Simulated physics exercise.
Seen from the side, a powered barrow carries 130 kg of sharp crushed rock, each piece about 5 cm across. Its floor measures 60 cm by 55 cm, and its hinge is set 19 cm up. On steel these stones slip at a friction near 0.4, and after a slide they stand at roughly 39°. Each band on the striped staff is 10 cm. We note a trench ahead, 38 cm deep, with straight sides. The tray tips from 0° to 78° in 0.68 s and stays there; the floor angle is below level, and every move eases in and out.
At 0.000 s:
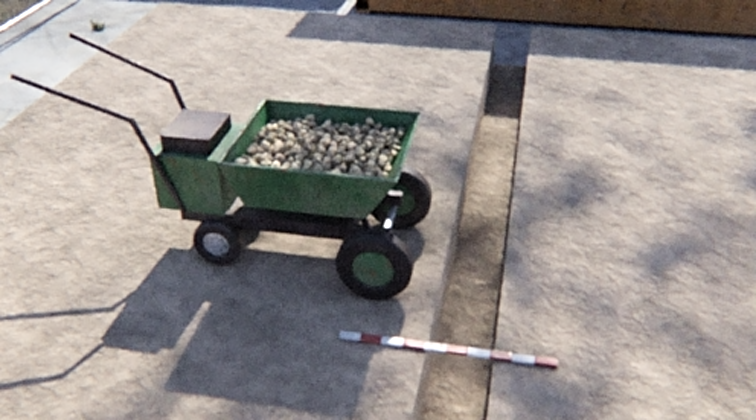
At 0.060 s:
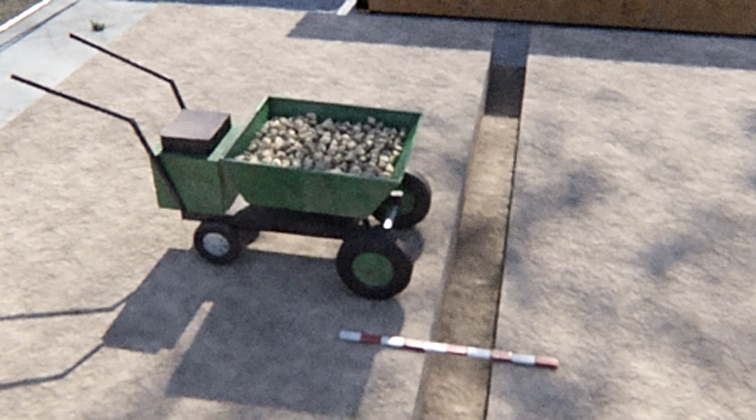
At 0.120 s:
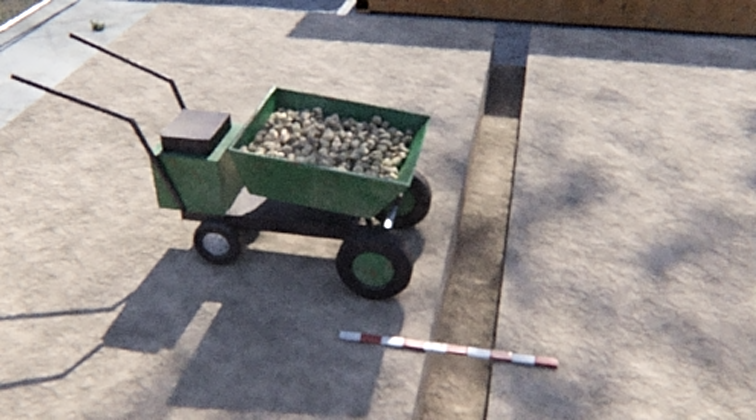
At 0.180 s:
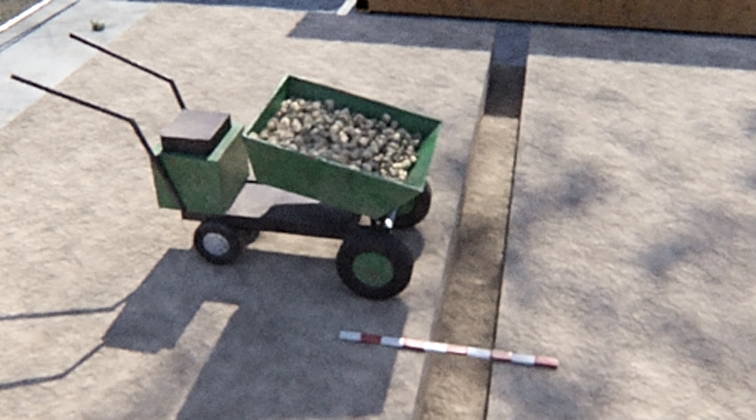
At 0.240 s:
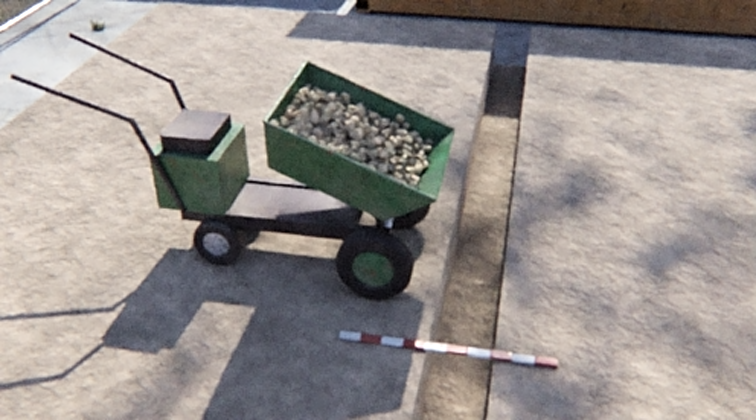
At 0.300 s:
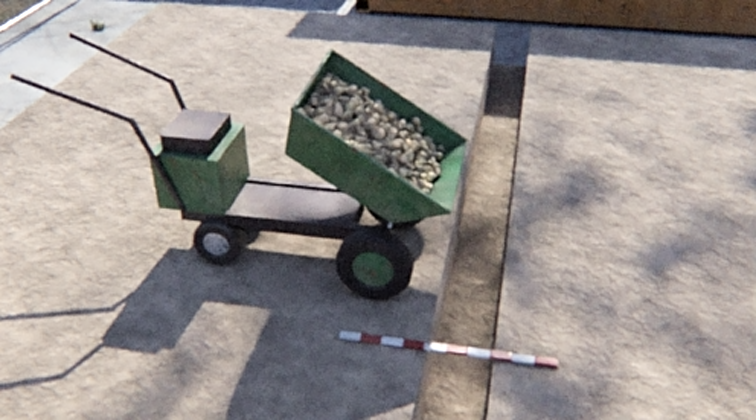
The green tray of a powered barrow, heaped with pale, greyish broken stones, starts level and tilts steadily towards the right, its left end rising clear of the dark chassis while the stones stay inside. The barrow stands still on sunlit, brownish ground, seen from above and to the side, its handles at left. A straight trench lies right, behind a red-and-white staff, and the camera stays still.
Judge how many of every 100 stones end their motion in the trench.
I would put it near 32 out of 100.
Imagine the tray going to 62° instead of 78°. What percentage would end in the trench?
It would come to about 15 percent.
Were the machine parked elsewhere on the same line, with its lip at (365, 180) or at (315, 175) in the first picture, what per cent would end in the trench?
It comes to about 60 and 75 in a hundred.
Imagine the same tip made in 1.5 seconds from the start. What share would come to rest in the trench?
That would give about 55 percent.
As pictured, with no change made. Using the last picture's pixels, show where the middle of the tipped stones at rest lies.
Roughly (538, 275), I'd say.
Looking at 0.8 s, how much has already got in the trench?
By then, around 0 percent.
After 0.5 s the floor is at 66°; 100 % in the tray; the foremost stones are at (475, 215).
After 0.8 s the floor is at 78°; 59 % in the tray, 2 % in the trench, 39 % past the trench; the foremost stones are at (567, 286).
After 1.1 s the floor is at 78°; 15 % in the tray, 12 % in the trench, 73 % past the trench; the foremost stones are at (744, 314).
After 3.1 s the floor is at 78°; 0 % in the tray, 32 % in the trench, 68 % past the trench; the foremost stones are past the picture's edge.
